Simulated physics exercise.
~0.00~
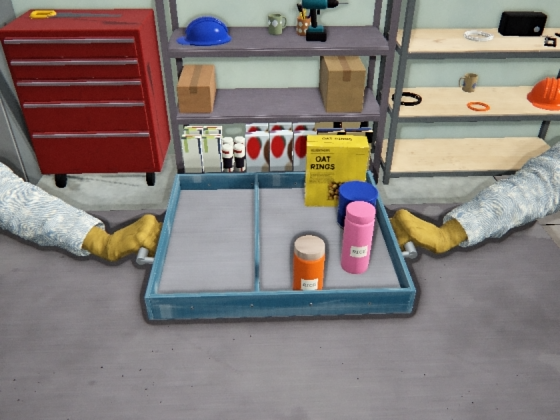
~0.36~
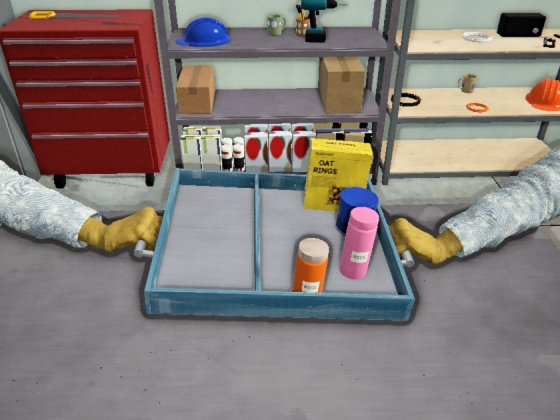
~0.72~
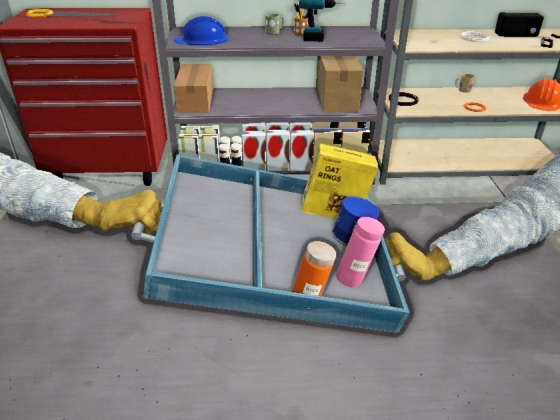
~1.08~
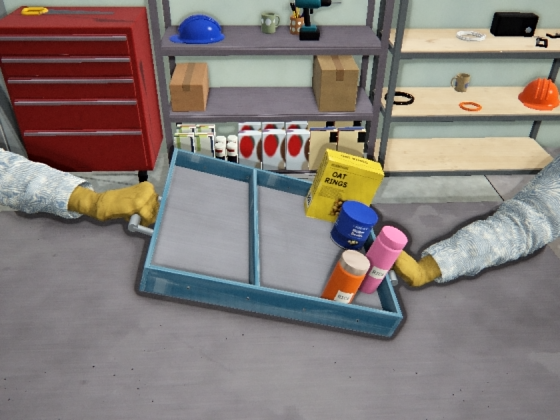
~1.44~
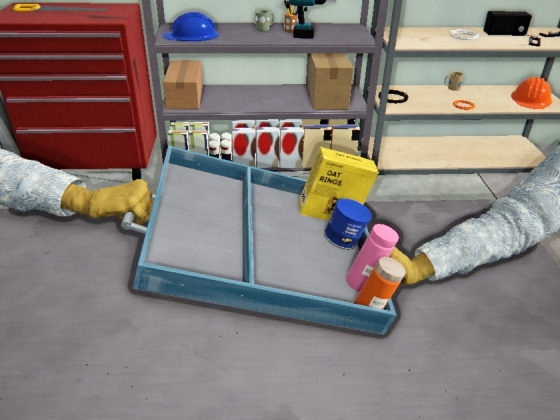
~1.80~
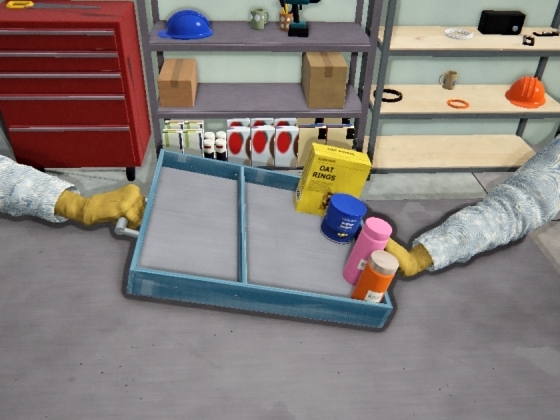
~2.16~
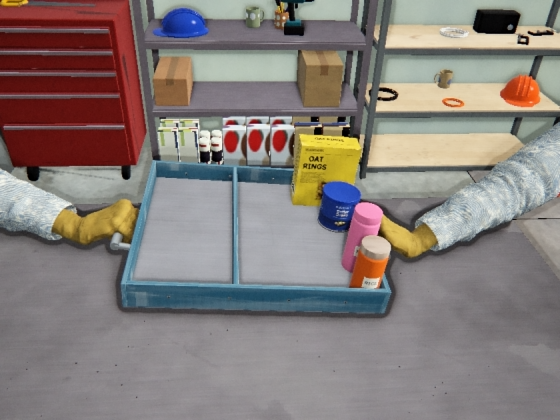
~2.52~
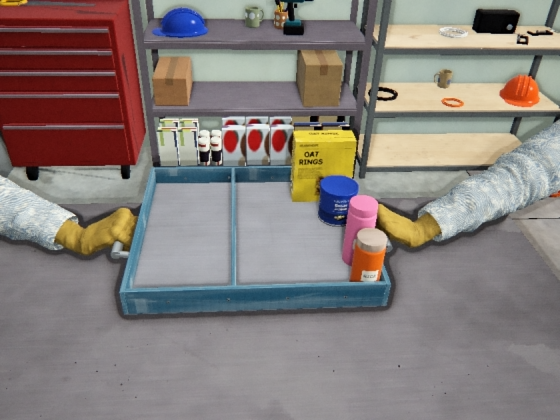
In a workshop with a red tool chest and metal shelves, two gloved hands hold a blue divided tray carrying a yellow packet, a blue tin, a pink shaker and an orange shaker. The hands tip the tray down toward the right, and the items lean with it. The orange shaker slides across to the right side, while the pink one shifts slightly. The hands then level the tray again. At the end everything stands upright, with the orange shaker in the near right corner and the others close to where they began.
